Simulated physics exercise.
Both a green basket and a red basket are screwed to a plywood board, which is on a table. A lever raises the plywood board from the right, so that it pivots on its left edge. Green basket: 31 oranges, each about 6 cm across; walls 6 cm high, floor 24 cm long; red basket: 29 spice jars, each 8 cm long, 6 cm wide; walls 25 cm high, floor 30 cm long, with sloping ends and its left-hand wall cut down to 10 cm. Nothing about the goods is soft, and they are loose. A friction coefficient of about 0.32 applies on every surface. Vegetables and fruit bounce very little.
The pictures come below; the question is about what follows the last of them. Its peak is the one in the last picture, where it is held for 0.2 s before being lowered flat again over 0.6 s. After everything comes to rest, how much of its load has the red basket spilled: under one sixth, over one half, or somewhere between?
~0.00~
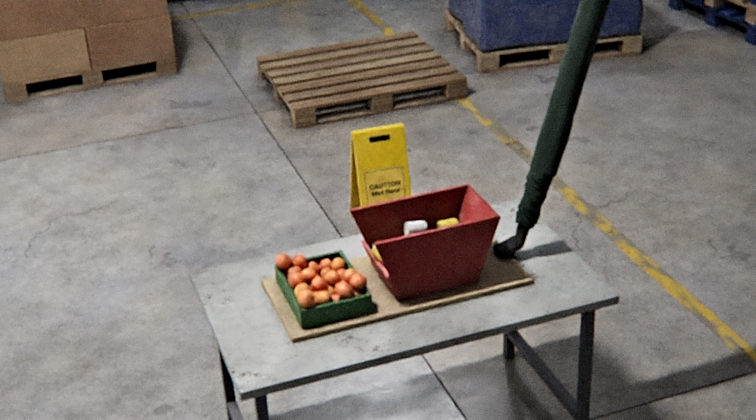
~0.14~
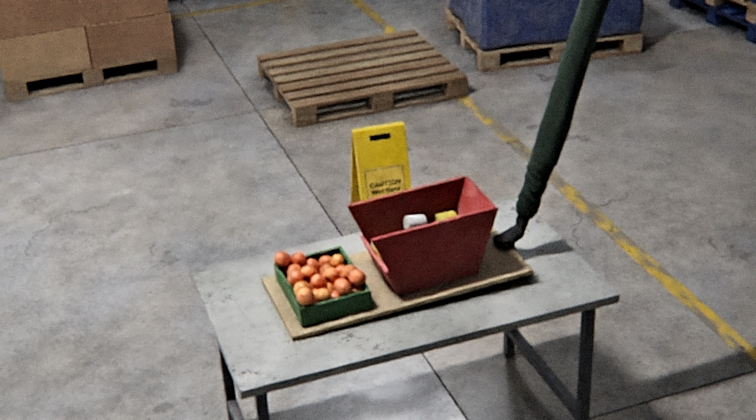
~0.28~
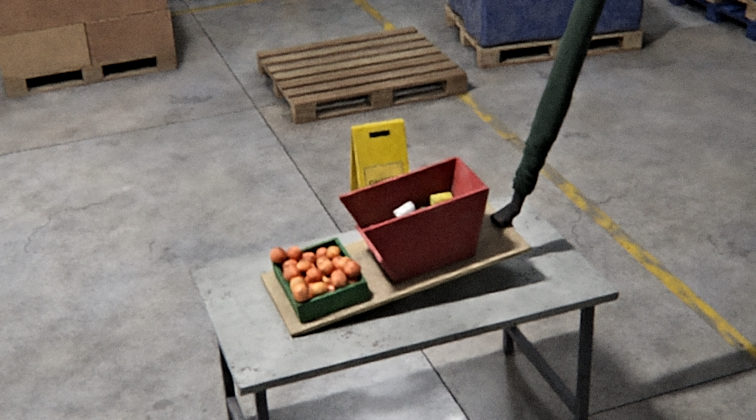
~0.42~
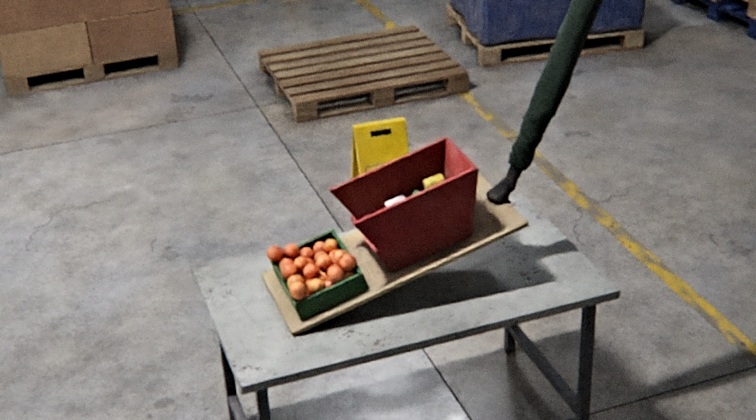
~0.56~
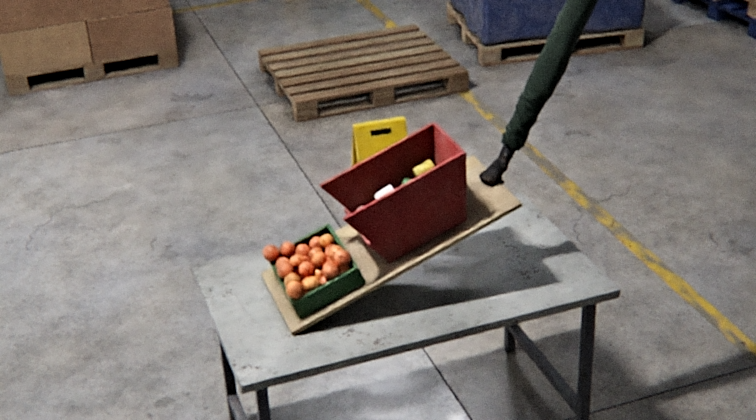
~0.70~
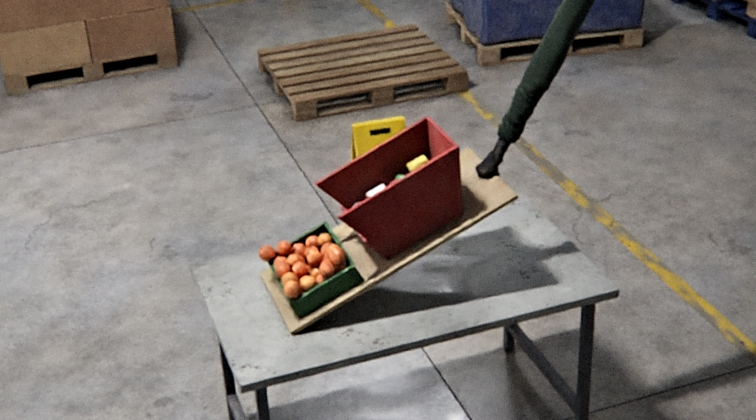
Expect under one-sixth of them to get out.
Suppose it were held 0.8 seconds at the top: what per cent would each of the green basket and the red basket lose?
Green basket: 0%, red basket: 0%.
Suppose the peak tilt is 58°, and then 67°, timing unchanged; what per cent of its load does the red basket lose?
60 %, then 90 %.
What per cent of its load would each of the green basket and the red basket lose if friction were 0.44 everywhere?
Green basket 0, red basket 0 per cent.
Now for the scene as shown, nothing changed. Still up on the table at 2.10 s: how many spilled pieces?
Near 1, give or take.
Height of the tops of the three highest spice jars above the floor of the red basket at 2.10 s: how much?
Around 15 centimetres high.
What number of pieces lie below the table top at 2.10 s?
Estimated number of pieces: About 0.
After 0.92 s, tilt 22°; 1 of 31 out of the green basket and 0 of 29 out of the red basket.
After 1.21 s, tilt 10°; 1 of 31 out of the green basket and 0 of 29 out of the red basket.
After 1.60 s, tilt 0°; 1 of 31 out of the green basket and 0 of 29 out of the red basket.
Outcome (at 2.10 s), 1 of 31 out of the green basket and 0 of 29 out of the red basket. Asked share, 0 of 29, 0 per cent.
